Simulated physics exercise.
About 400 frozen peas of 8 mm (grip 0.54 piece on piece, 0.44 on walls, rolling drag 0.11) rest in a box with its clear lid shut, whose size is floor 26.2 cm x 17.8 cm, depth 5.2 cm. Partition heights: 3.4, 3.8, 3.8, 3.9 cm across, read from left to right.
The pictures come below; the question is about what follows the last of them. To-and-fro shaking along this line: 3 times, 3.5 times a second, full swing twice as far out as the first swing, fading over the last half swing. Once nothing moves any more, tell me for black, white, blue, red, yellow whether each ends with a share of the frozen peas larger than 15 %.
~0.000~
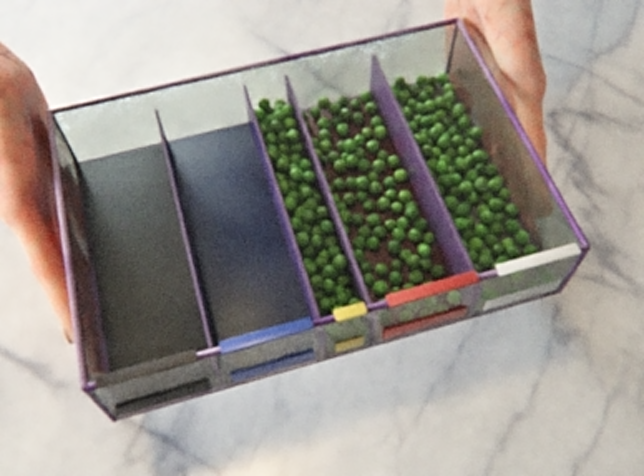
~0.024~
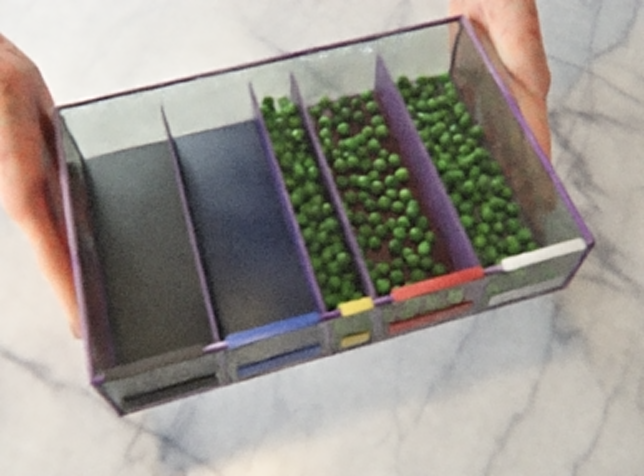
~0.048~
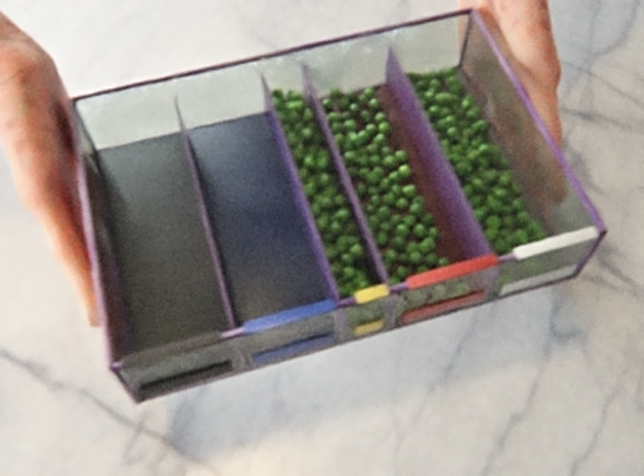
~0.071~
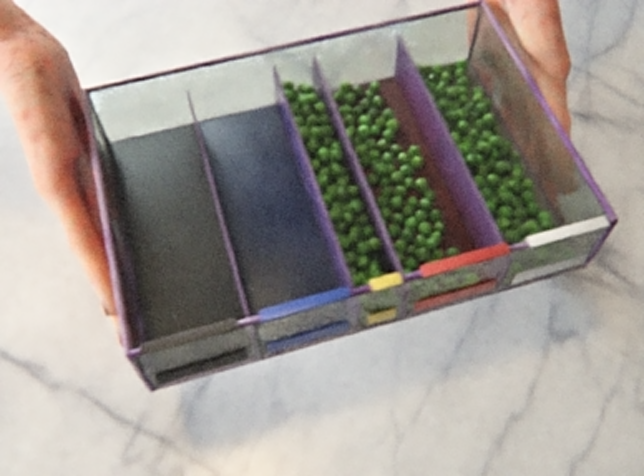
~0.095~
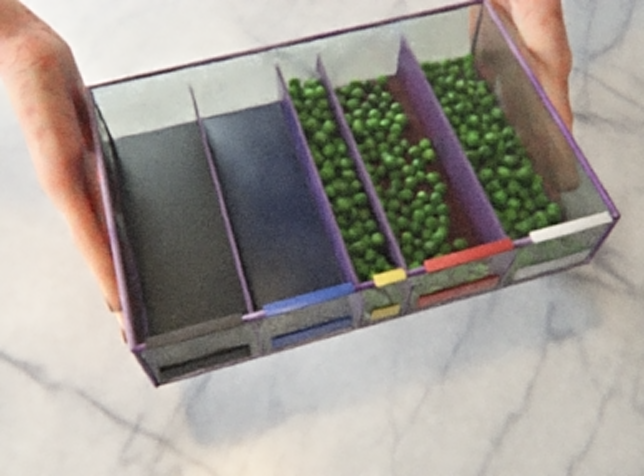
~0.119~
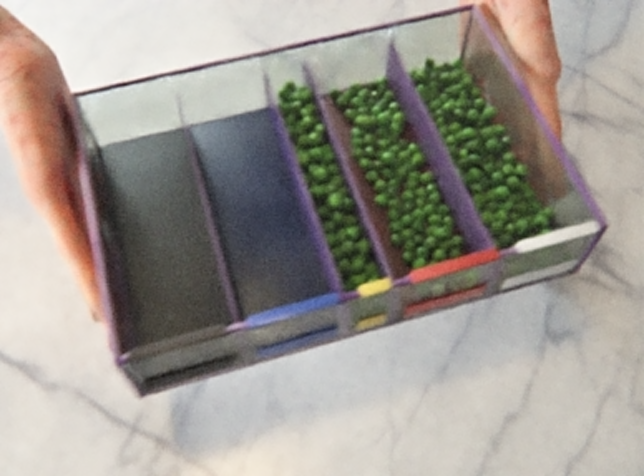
Black fails to make it. White makes it. Blue fails to make it. Red makes it. Yellow makes it.
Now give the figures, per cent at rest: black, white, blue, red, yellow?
Out of a hundred, black gets 0, white 35, blue 0, red 25 and yellow 40.
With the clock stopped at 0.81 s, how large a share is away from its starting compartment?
Some 0 in a hundred.
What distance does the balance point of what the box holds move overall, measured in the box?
By the end it sits about 0.5 cm from where it began.
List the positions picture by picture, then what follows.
The first picture shows box at (349, 319); tilt 0 degrees; moved 0.0 cm; white 35 %, red 25 %, yellow 40 %.
The second picture shows box at (355, 314); tilt 0 degrees; moved 0.4 cm.
The third picture shows box at (370, 301); tilt 0 degrees; moved 1.5 cm.
The fourth picture shows box at (384, 289); tilt 0 degrees; moved 2.6 cm.
The fifth picture shows box at (388, 285); tilt 0 degrees; moved 3.0 cm.
The sixth picture shows box at (373, 295); tilt 0 degrees; moved 2.1 cm; white 35 %, red 25 %, yellow 40 %. Its speed is now 0.70 m/s.
Then, at 0.38 s, tilt 0 degrees; white 35 %, red 25 %, yellow 40 %; middle of all pieces near (427, 154).
After 0.60 s, tilt 0 degrees; white 35 %, red 25 %, yellow 40 %; middle of all pieces near (403, 177).
After 0.81 s, tilt 0 degrees; white 35 %, red 25 %, yellow 40 %; middle of all pieces near (345, 216).
After 1.00 s, tilt 0 degrees; white 35 %, red 25 %, yellow 40 %; middle of all pieces near (377, 198).
By 1.4 s all is still; black 0 %, white 35 %, blue 0 %, red 25 %, yellow 40 %.
